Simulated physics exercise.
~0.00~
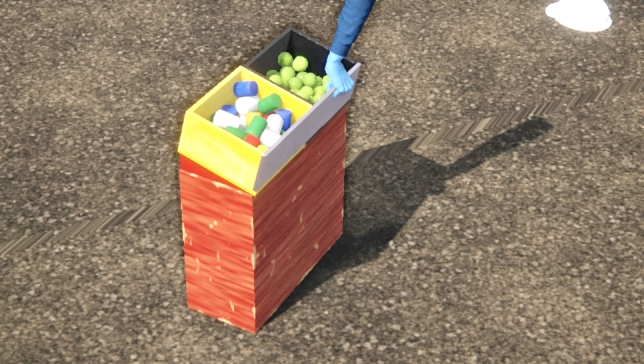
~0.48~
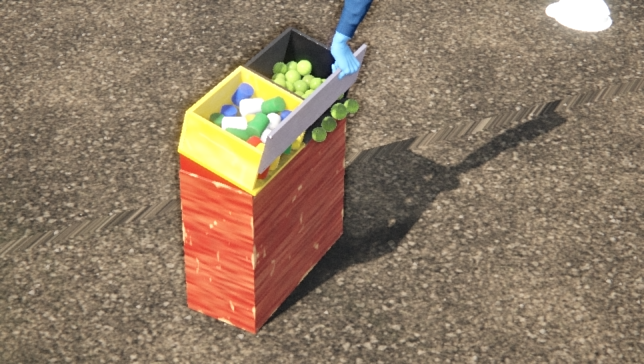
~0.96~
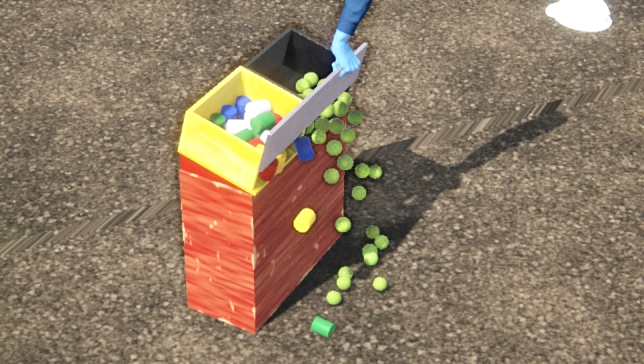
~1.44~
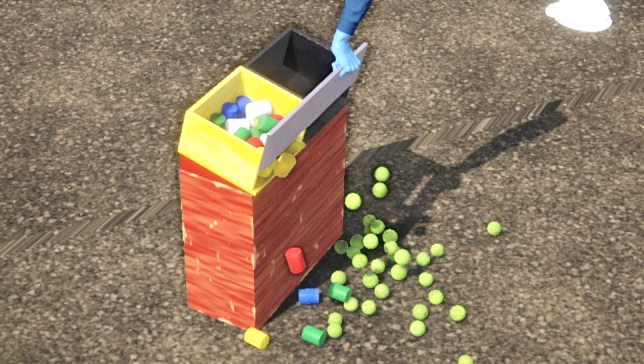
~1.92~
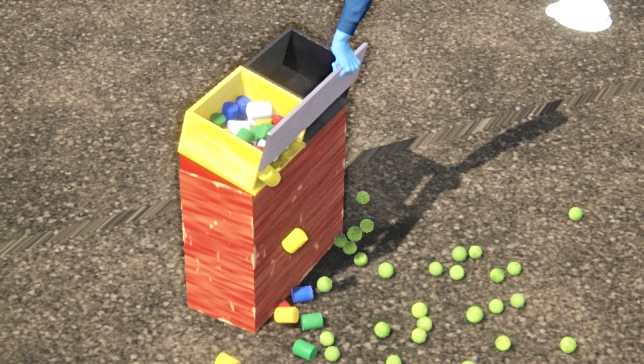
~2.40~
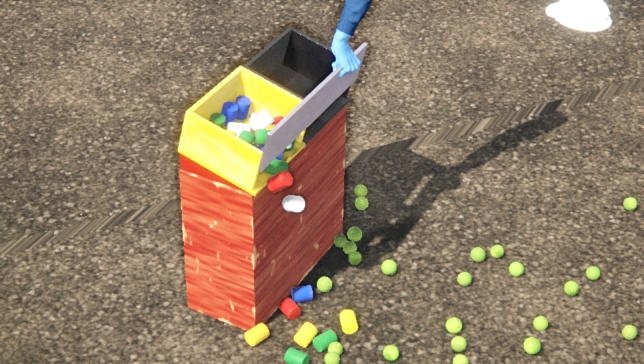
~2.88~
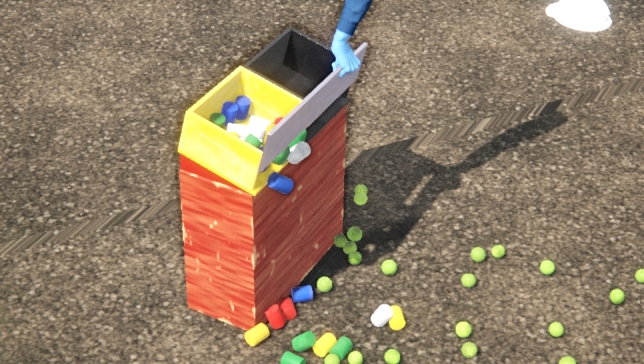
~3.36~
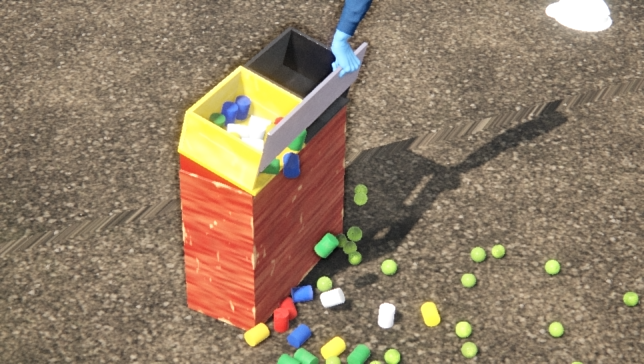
A red wood-grained stand holds a yellow chute of colourful spice jars at left and a black chute of green apples behind it to the right, seen from above on rough grey-brown ground. A blue-gloved hand in a blue sleeve lifts the grey gate across their right-hand ends. Apples pour out first, dropping beside the stand and rolling right until the black chute is empty. Red, blue, green, yellow and white jars tumble out more slowly, collecting near its base. Finally, the hand still holds the gate up, with many jars left in the yellow chute.
